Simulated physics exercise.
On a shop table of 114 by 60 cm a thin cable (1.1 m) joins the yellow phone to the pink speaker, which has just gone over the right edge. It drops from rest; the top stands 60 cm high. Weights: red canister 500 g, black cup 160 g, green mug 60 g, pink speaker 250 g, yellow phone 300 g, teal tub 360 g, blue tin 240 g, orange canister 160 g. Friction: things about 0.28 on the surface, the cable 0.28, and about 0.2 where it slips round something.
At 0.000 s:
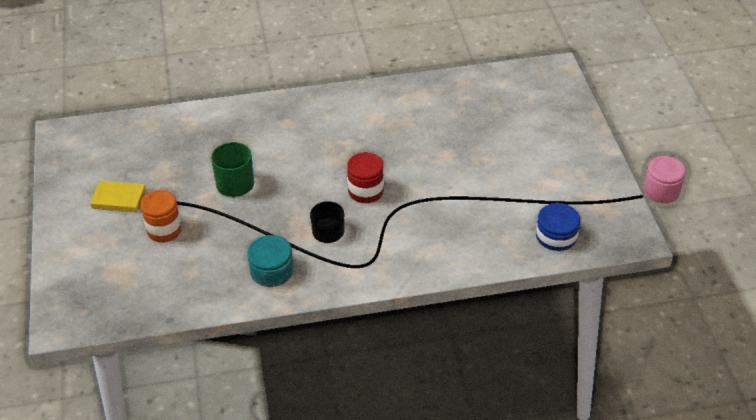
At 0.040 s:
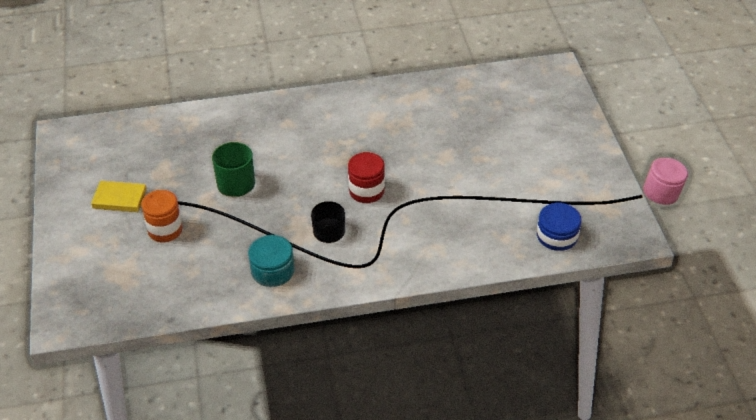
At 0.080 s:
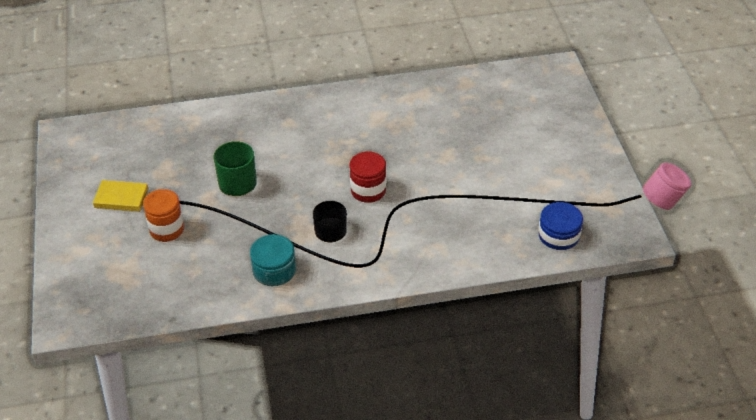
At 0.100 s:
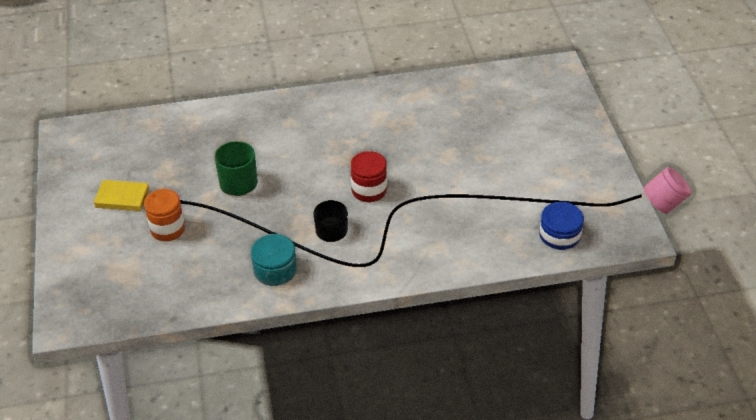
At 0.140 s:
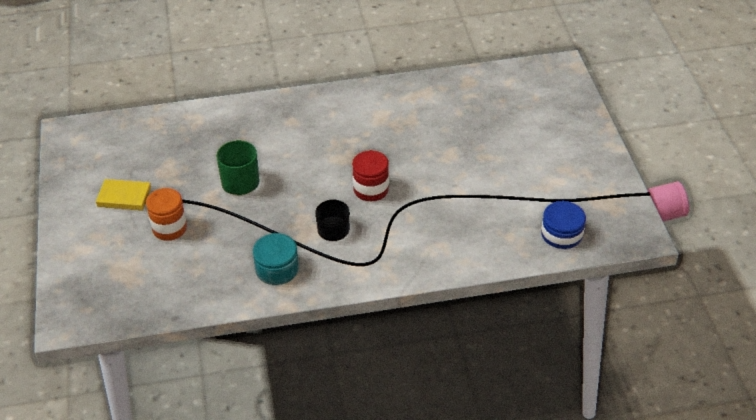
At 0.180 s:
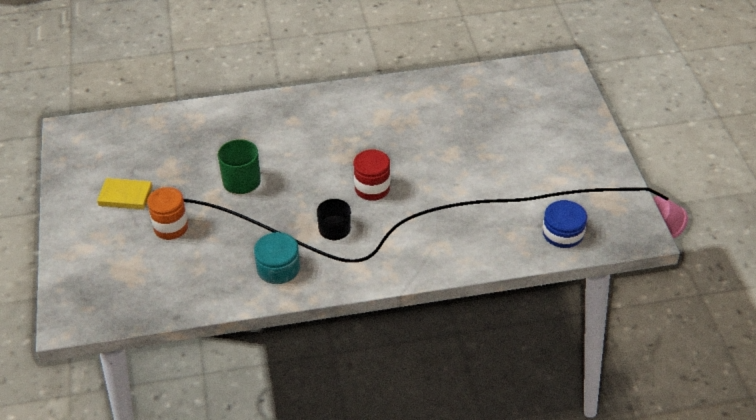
A pink cylinder at the right edge of a mottled grey table tilts over and sinks beside the edge, drawing the thin black cable a little straighter. Seen from above at an angle on a tiled floor, the cable winds from a yellow block past orange, teal, black and red containers and a blue one, with a green one behind. Those stay in place while the view drifts very slightly.
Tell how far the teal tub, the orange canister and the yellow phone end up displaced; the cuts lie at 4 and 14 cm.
The teal tub hardly moves, the orange canister barely shifts, the yellow phone reaches the top band.
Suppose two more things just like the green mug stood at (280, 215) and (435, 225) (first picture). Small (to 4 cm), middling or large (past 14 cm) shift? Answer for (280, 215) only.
There: Middling.
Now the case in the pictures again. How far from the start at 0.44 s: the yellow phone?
About: Yellow phone 8 cm.
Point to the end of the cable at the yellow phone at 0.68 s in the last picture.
At about (234, 199).
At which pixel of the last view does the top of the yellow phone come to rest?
Near (317, 212).
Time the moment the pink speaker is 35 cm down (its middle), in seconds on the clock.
About: 0.70 s.
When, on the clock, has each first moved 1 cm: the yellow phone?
About: Yellow phone 0.28 s.
By 0.4 s, the cable's tail end at (184, 210); yellow phone 8 cm off its start, orange canister 2 cm off its start, pink speaker over the edge.
By 0.7 s, the cable's tail end at (234, 199); yellow phone 16 cm off its start, orange canister 2 cm off its start, pink speaker over the edge.
By 0.9 s, the cable's tail end at (295, 209); yellow phone 28 cm off its start at (269, 203), orange canister 2 cm off its start at (173, 204), pink speaker over the edge.
By 1.2 s, the cable's tail end at (340, 207); yellow phone 37 cm off its start, orange canister 2 cm off its start, pink speaker over the edge.
By 2.4 s, the cable's tail end at (340, 207); yellow phone 37 cm off its start at (317, 212), orange canister 2 cm off its start at (173, 204), teal tub 0 cm off its start at (276, 248), pink speaker over the edge.
